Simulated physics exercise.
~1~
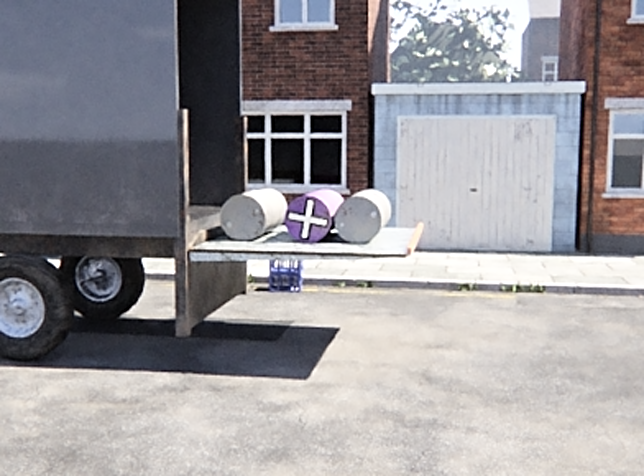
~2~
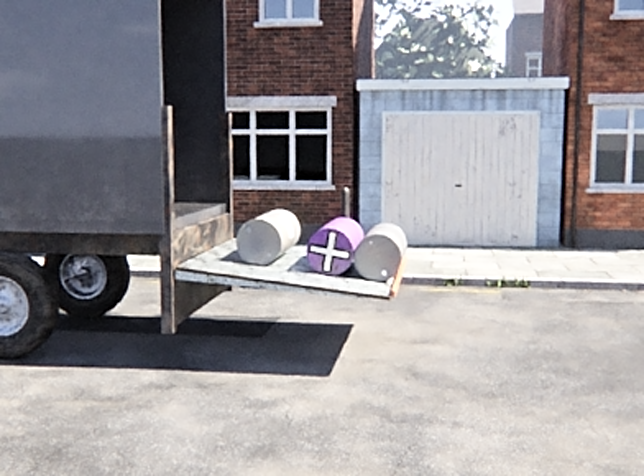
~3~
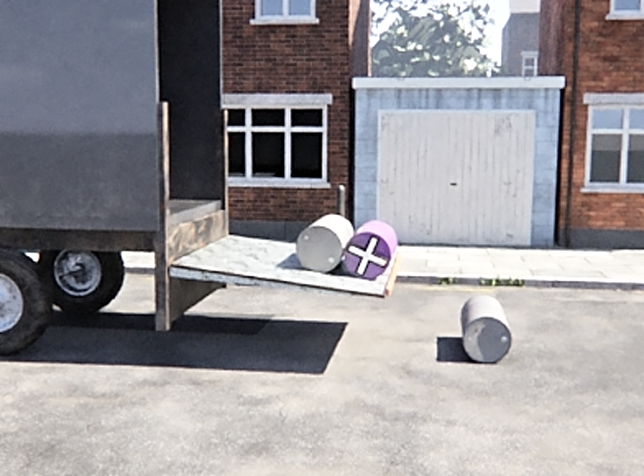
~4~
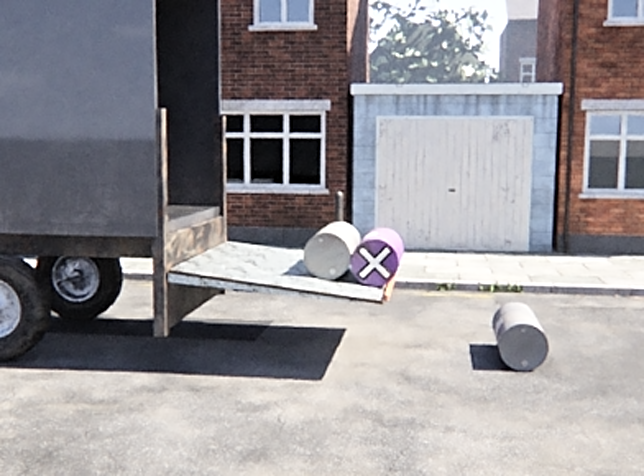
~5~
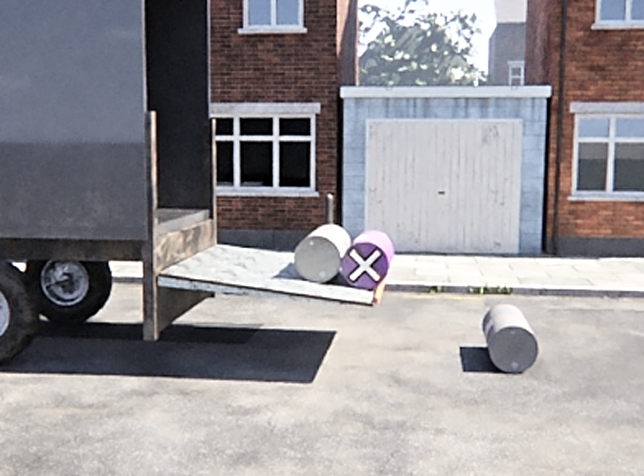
Three drums lay on a platform behind a lorry as it dipped and tilted outwards, and they rolled right. A grey one dropped off onto the road, while the purple one with the white cross stopped at the platform's edge, a pale drum resting behind it.
